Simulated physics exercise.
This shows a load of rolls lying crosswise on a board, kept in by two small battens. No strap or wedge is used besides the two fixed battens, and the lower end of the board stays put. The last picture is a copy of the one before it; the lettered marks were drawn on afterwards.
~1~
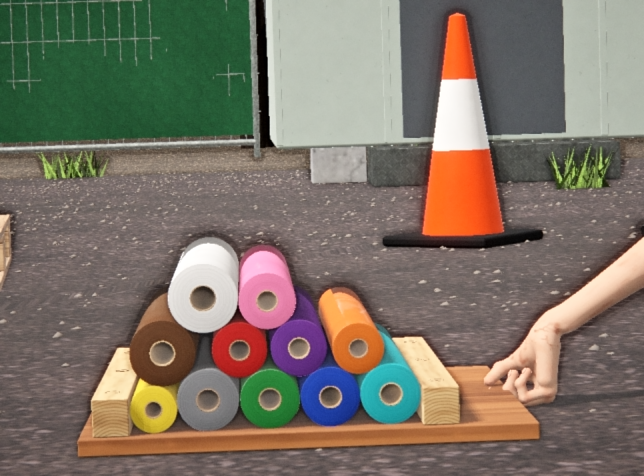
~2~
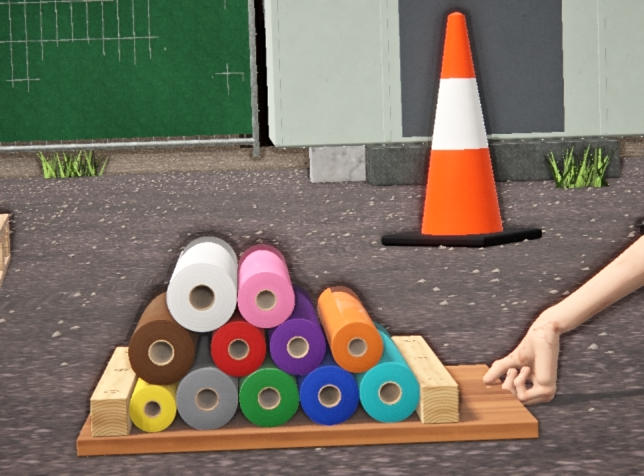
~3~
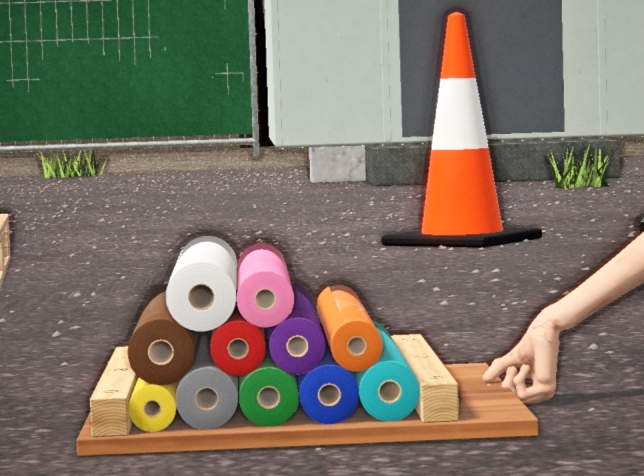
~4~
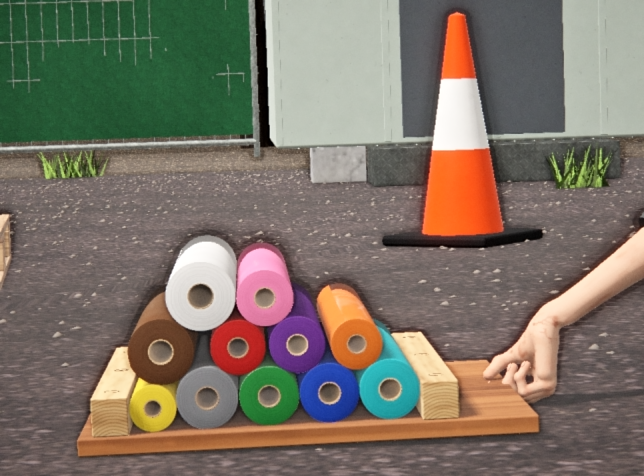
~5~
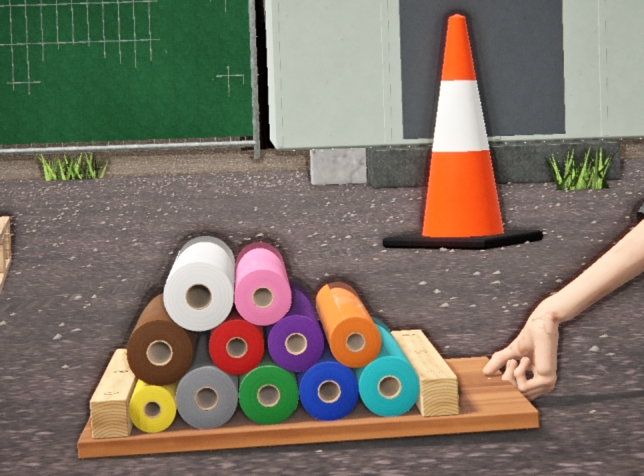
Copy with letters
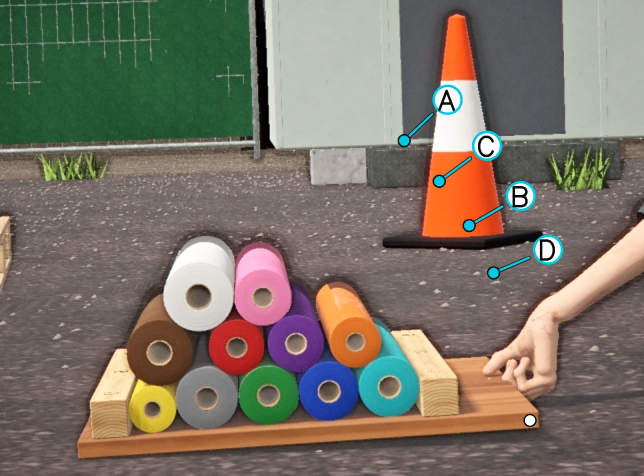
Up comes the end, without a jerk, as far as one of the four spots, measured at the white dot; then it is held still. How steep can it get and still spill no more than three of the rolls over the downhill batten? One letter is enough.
The highest mark that will do is B.
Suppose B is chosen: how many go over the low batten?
The count is two.
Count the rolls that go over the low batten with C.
The count is six.
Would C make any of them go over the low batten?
Yes, at C.
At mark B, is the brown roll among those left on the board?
The brown roll: No.
On the copy, A at (404, 141); B at (469, 226); C at (439, 181); D at (494, 273); the white dot at (530, 420).
On B. First, board at 16°.
Then, board at 28°.
Finally, board at 28°, two over the low batten (brown, white).
By contrast, A six over the low batten; C six over the low batten; D two over the low batten (brown, white).
